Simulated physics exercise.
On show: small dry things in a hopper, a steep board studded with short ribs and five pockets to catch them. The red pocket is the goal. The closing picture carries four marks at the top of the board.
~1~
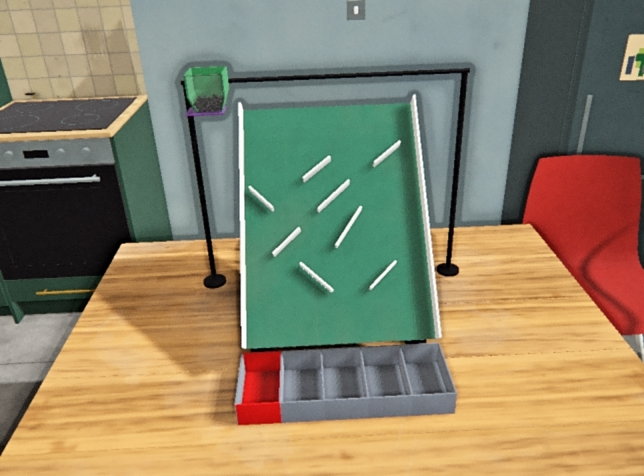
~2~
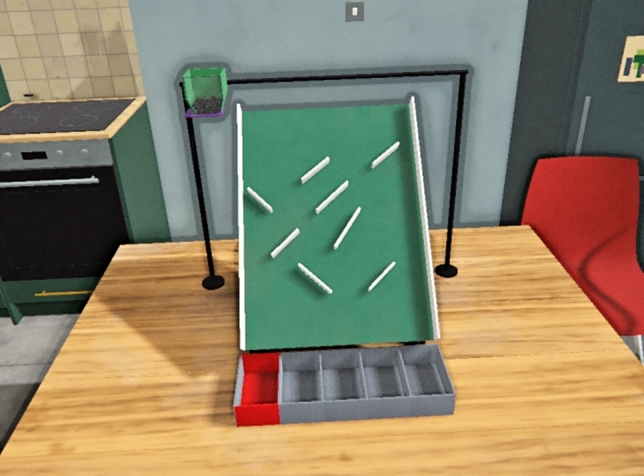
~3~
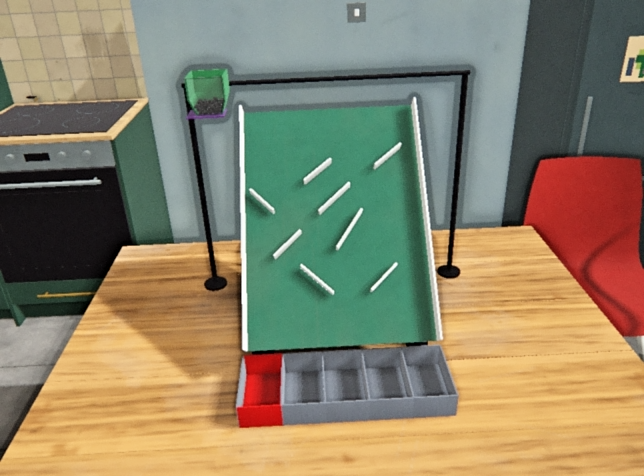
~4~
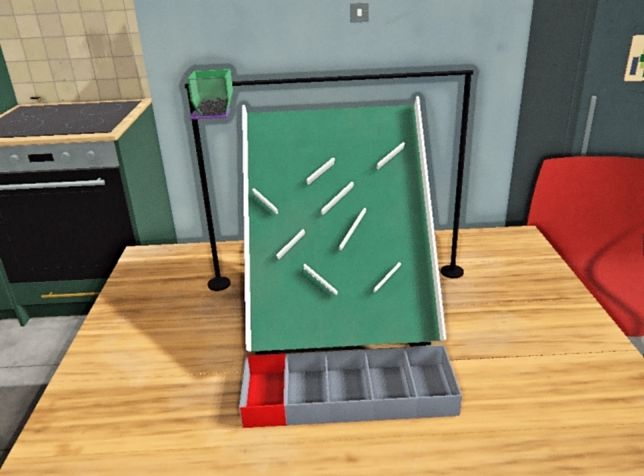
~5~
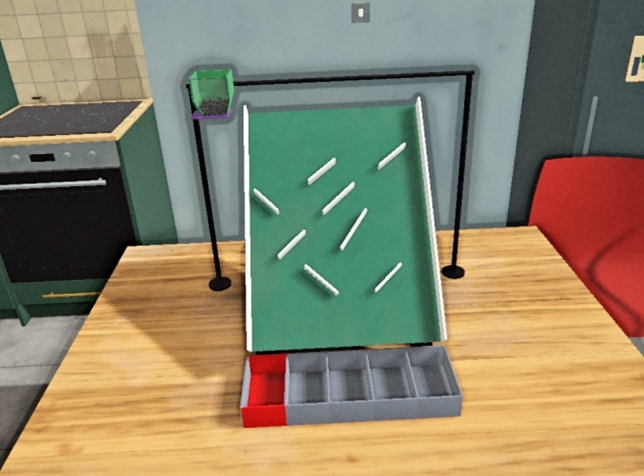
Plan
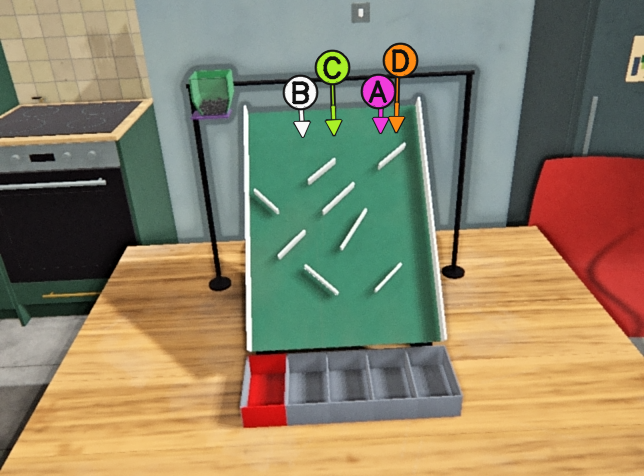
At the start, a green hopper holding dark contents hangs at the upper left of a black frame, beside a steep green board with white ribs above a tray of five pockets, the leftmost red. The view shifts very slightly, while the hopper, board and tray show no visible change.
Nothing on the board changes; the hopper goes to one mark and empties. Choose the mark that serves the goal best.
I would pick mark B.
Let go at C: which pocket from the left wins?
It is the first one.
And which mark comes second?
Here it is mark C.
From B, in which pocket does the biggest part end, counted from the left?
The first.
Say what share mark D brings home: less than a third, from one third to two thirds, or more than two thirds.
Less than a third.
On the marked copy, mark A meets the board at (380, 127); mark B meets the board at (302, 131); mark C meets the board at (333, 129); mark D meets the board at (396, 126).
Choosing A, just a few in the red pocket, almost all in other pockets, about a tenth held on the board.
Choosing B, almost all in the red pocket, about a tenth in other pockets, just a few held on the board.
Choosing C, roughly half in the red pocket, roughly a third in other pockets, about a tenth held on the board.
Choosing D, not one piece in the red pocket, the larger part in other pockets, about a tenth held on the board, about a tenth outside the box.
